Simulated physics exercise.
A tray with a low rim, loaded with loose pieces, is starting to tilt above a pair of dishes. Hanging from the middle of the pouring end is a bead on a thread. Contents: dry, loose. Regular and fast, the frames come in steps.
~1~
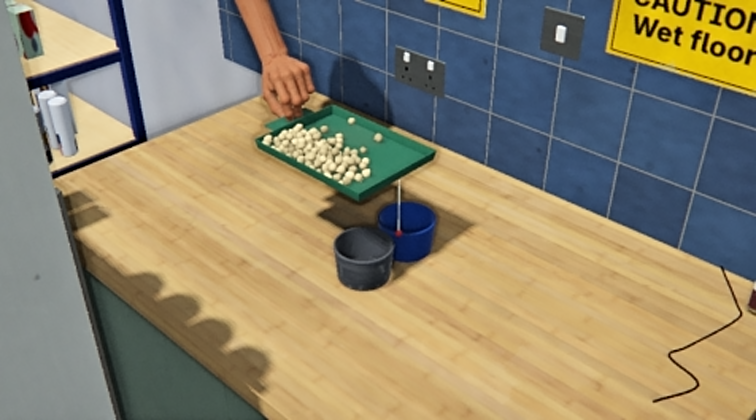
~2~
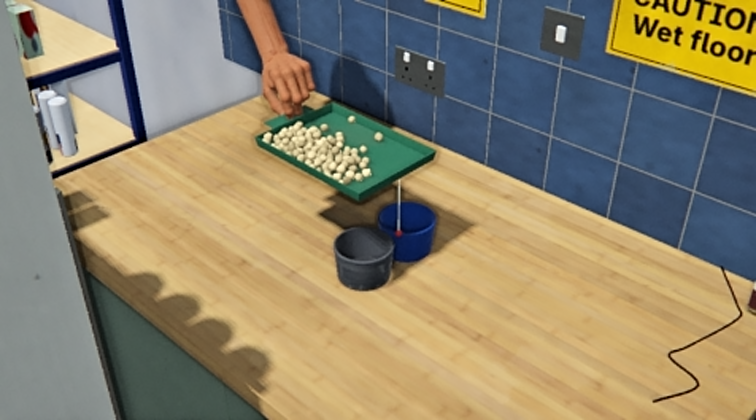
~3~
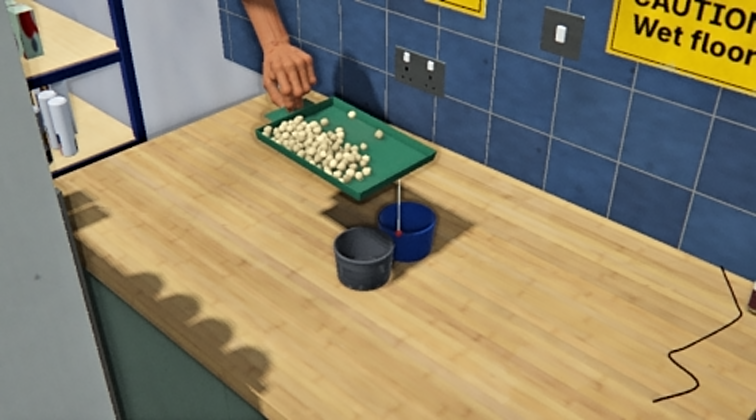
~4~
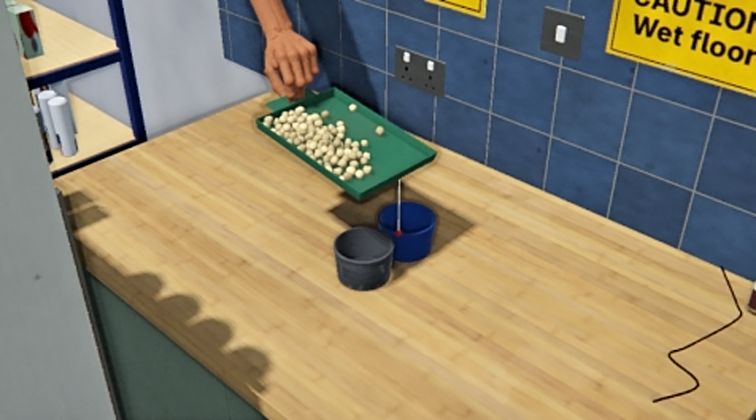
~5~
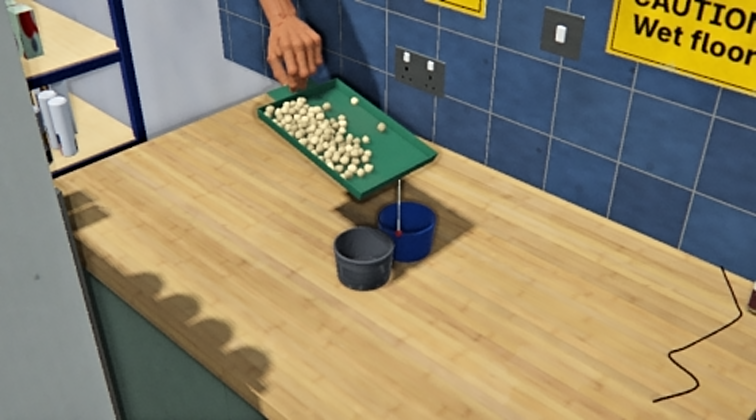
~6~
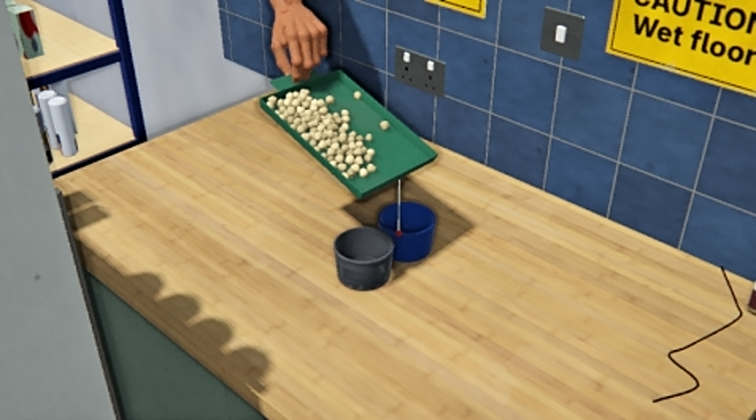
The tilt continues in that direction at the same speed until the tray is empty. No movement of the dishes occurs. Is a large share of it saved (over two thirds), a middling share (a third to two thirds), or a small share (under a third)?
A small share is saved.
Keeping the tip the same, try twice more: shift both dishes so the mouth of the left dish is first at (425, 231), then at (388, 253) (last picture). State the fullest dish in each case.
The one on the left side, and then the one on the right side.
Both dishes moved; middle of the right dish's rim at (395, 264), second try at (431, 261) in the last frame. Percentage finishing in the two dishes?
Approximately 10 percent, followed by approximately 50 percent.
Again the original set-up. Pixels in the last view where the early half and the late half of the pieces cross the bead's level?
I'd place the first part at (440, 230) and the rest at (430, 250).
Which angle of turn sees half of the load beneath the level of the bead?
About 115 degrees.
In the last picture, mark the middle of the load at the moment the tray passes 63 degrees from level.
Near the pixel (393, 156).
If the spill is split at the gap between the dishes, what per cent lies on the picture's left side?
Estimate: About 0 percent.
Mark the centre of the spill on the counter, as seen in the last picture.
Near (453, 283).
Shortly afterwards, tray tipped steeply; the bulk on the tray; only a few outside both; a little in the air.
Next, tray tipped past a quarter turn; the bulk on the tray; near a quarter outside both; only a few in the air.
Some moments later, tray tipped past a quarter turn; the whole lot outside both.
In the end, tray tipped past a quarter turn; none at all in the left dish; none at all in the right dish; the whole lot outside both.
